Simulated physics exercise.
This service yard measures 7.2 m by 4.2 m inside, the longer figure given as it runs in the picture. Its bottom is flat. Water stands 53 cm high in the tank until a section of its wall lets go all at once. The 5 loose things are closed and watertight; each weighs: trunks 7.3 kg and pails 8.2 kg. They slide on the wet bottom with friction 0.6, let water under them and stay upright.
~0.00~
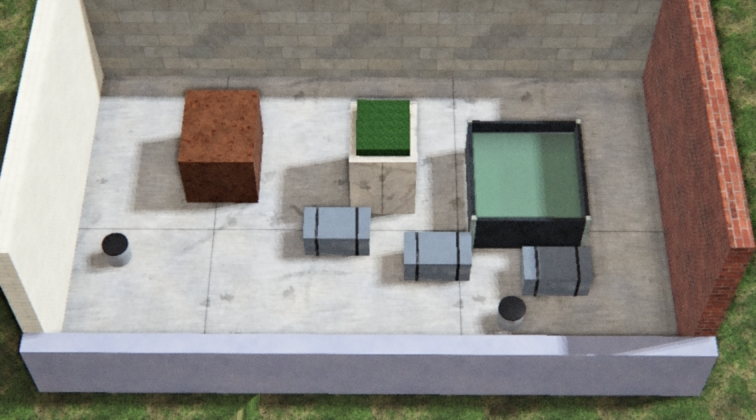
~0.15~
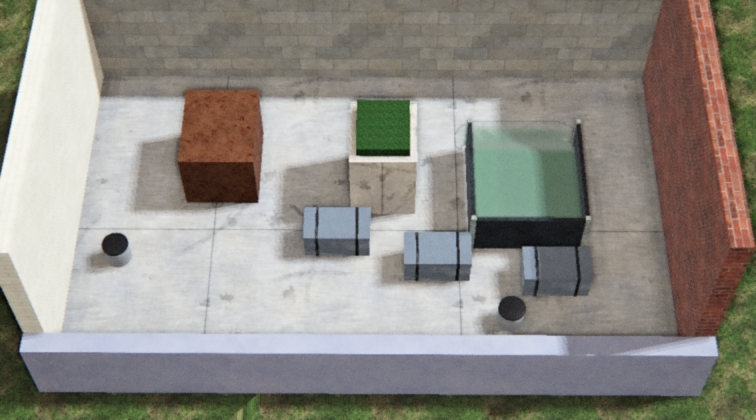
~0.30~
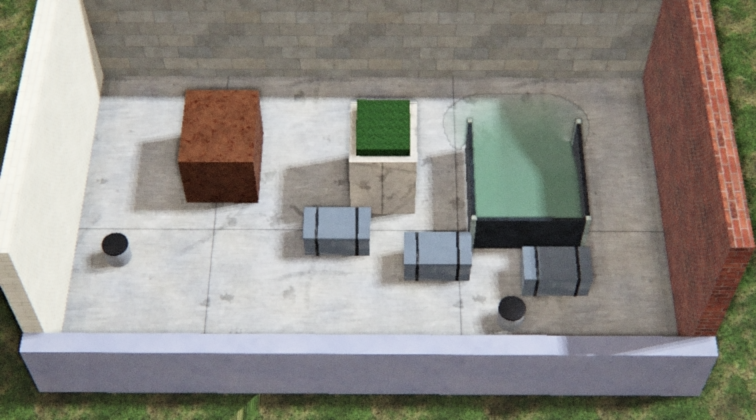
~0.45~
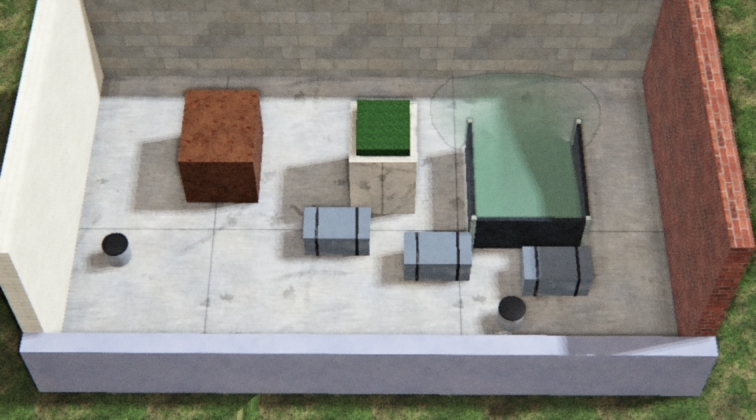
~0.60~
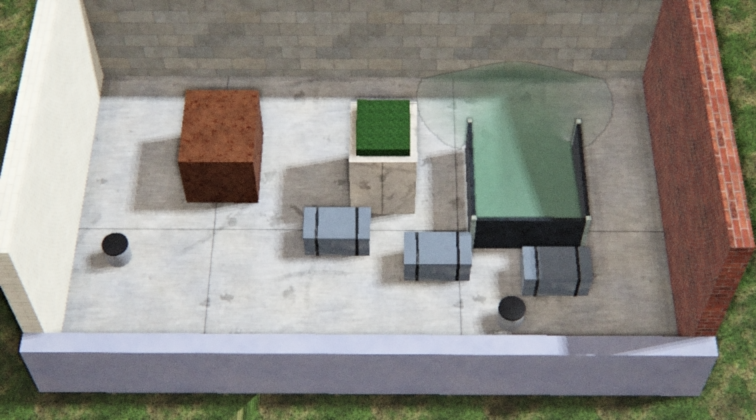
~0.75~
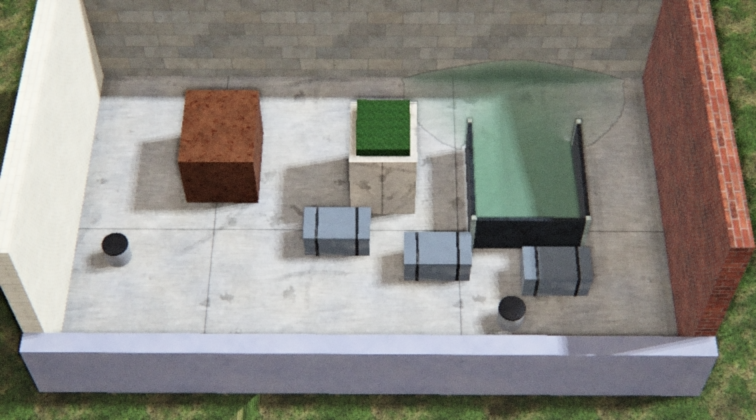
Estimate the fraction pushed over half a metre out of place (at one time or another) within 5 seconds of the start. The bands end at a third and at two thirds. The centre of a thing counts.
It is less than a third.
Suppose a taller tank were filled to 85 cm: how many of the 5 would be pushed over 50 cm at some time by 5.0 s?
In that case 0 of them.
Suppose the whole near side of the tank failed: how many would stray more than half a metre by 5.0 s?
In that case 2 of them.
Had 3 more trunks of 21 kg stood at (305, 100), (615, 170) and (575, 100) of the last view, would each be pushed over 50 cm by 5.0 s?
In turn: More, more, past it.
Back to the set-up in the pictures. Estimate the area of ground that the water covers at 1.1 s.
About 5.5 m2.
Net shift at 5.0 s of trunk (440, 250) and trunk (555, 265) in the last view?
In that order: 0 cm, 0 cm.
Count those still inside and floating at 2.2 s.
0 of them.
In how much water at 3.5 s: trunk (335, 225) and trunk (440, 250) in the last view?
About 1 and 0 cm.
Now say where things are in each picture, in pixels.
The first frame shows a trunk at (337, 223), on the bottom; a trunk at (557, 263) rests on the ground; water covers 1.9 m2; 0 of 5 have shifted.
The second frame shows a trunk at (337, 223), on the bottom; a trunk at (557, 263) rests on the ground; 2.5 m2 under water; 0 of 5 have shifted.
The third frame shows a trunk at (337, 223) rests on the ground; a trunk at (557, 263) rests on the ground; water covers 3.4 m2; 0 of 5 have shifted.
The fourth frame shows a trunk at (337, 223) rests on the ground; a trunk at (557, 263), on the bottom; water covers 4.2 m2; 0 of 5 have shifted.
The fifth frame shows a trunk at (337, 223), on the bottom; a trunk at (557, 263), on the bottom; 4.6 m2 under water; 0 of 5 have shifted.
The sixth frame shows a trunk at (337, 223), on the bottom; a trunk at (557, 263), on the bottom; 4.9 m2 under water; 0 of 5 have shifted.
After 1.1 s 0 of 5 are over 50 cm from their spots; 0 afloat.
After 2.2 s 0 of 5 are over 50 cm from their spots; 0 afloat.
After 3.5 s 0 of 5 are over 50 cm from their spots; 0 afloat.
After 5.0 s 0 of 5 are over 50 cm from their spots, and 0 have been at some point; 0 afloat.
